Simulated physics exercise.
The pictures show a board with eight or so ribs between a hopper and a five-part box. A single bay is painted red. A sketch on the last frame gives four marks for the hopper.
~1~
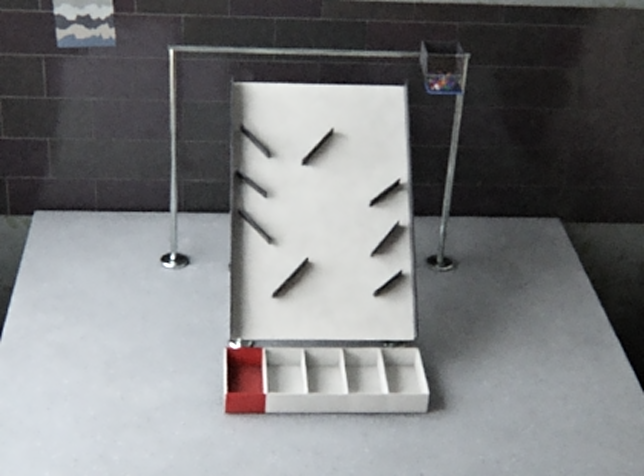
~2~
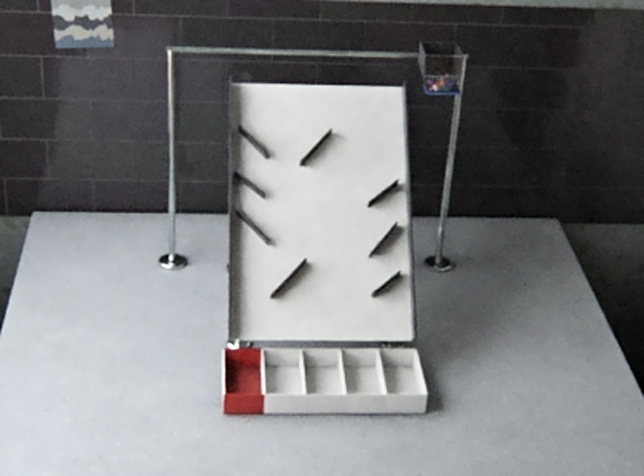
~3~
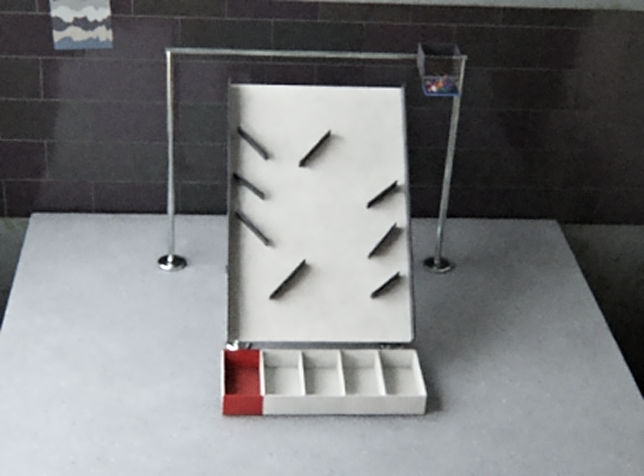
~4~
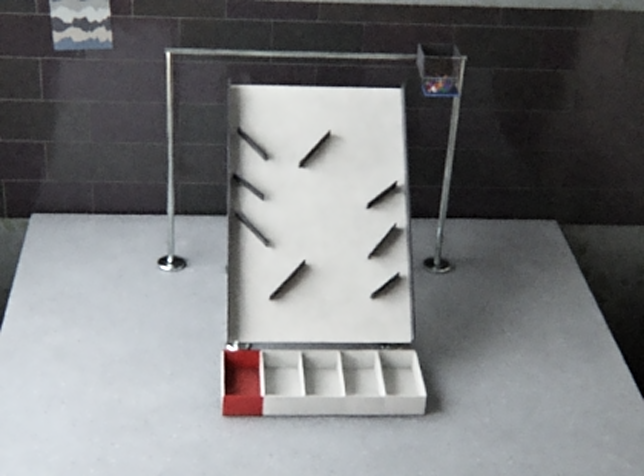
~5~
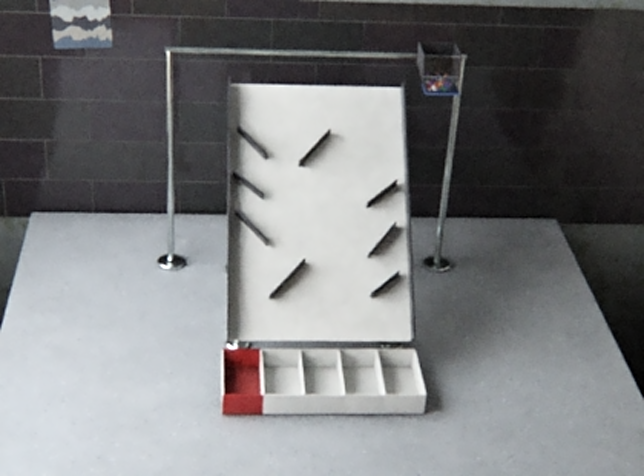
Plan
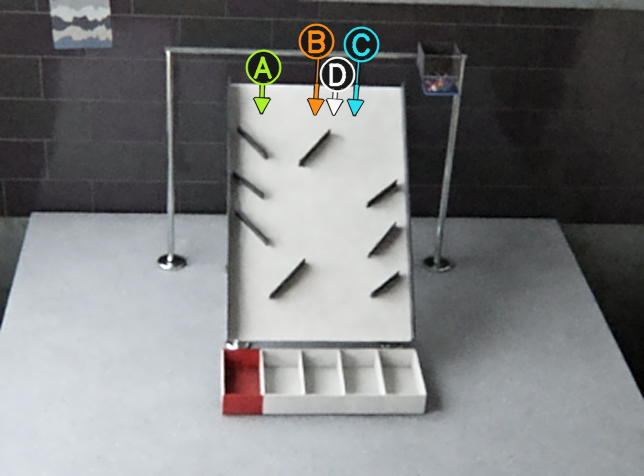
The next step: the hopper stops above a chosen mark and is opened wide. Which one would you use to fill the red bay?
Mark B.
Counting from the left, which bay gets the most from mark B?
It is the first one.
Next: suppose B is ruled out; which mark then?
The answer is A.
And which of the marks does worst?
C it is.
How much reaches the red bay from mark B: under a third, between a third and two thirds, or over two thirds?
Mark B gives over two thirds.
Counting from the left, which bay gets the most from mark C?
It is the third one.
On the marked copy, mark A meets the board at (261, 107); mark B meets the board at (315, 108); mark C meets the board at (354, 109); mark D meets the board at (334, 109).
Choosing A, about half in the red bay, about a third in other bays, a small part outside the box.
Choosing B, most in the red bay, a small part in other bays, a small part outside the box.
Choosing C, a stray few in the red bay, most in other bays, about a quarter outside the box.
Choosing D, about a quarter in the red bay, about half in other bays, about a quarter outside the box.
